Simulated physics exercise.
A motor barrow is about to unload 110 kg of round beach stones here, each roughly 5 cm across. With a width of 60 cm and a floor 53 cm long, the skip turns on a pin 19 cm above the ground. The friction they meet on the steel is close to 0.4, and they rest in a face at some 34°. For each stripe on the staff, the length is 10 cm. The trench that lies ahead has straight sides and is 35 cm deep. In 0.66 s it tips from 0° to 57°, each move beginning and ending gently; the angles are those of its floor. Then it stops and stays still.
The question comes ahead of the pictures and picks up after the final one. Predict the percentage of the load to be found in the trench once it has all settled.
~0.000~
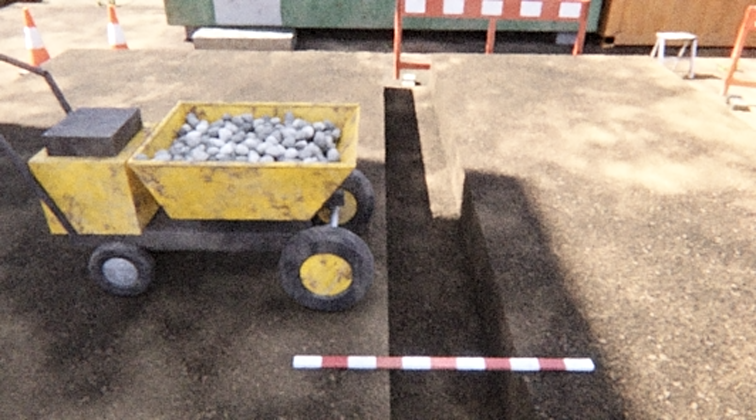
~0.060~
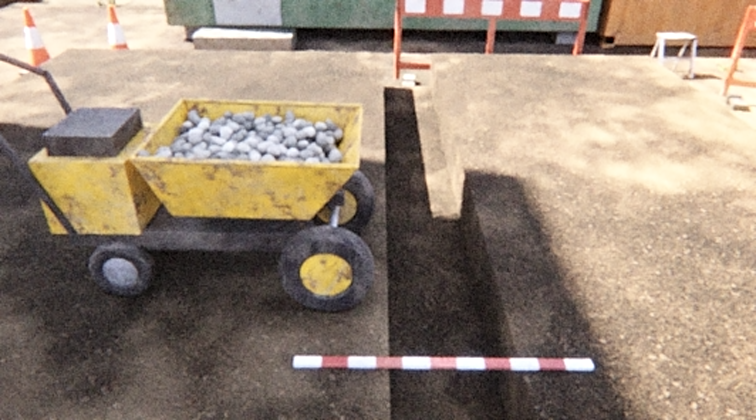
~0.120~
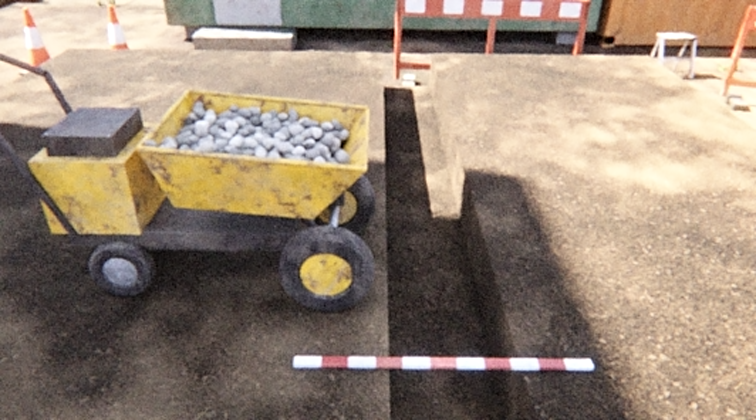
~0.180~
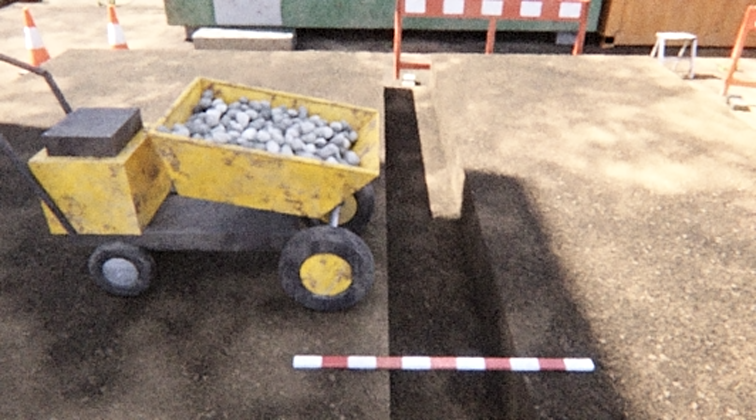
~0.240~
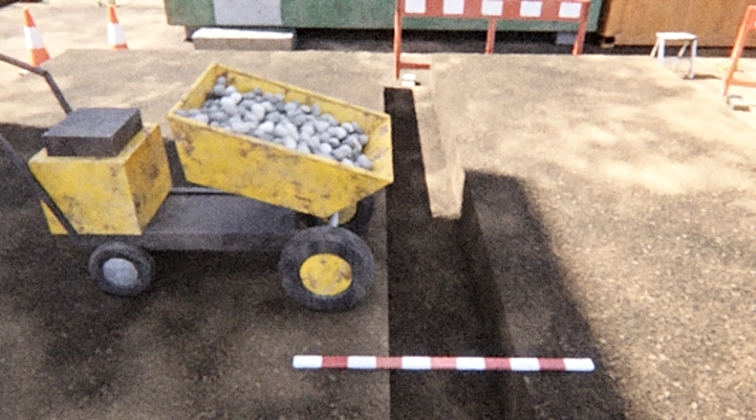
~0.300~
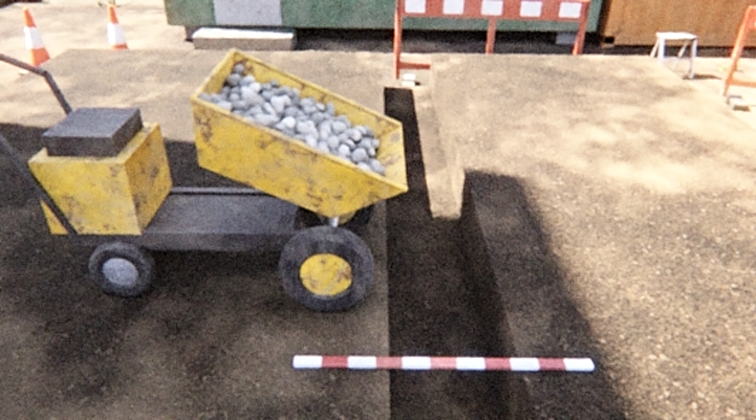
Roughly 40 percent of the load ends up there.
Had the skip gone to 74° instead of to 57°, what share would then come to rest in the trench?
Near 45 per cent then.
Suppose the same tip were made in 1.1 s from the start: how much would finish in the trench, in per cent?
Then roughly 50 percent.
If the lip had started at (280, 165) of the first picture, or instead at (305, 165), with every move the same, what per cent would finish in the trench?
It'd be around 70 per cent and after that around 65 per cent.
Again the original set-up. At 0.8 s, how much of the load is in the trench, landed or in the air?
Approx. 15 % of the load.
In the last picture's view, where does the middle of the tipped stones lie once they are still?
(482, 315).
After 0.5 s the floor is at 49°; 100 % in the skip; the foremost stones are at (418, 189).
After 0.8 s the floor is at 57°; 87 % in the skip, 13 % in the trench; the foremost stones are at (504, 242).
After 1.1 s the floor is at 57°; 46 % in the skip, 22 % in the trench, 32 % past the trench; the foremost stones are at (612, 272).
After 3.1 s the floor is at 57°; 27 % in the skip, 40 % in the trench, 33 % past the trench; the foremost stones are past the picture's edge.
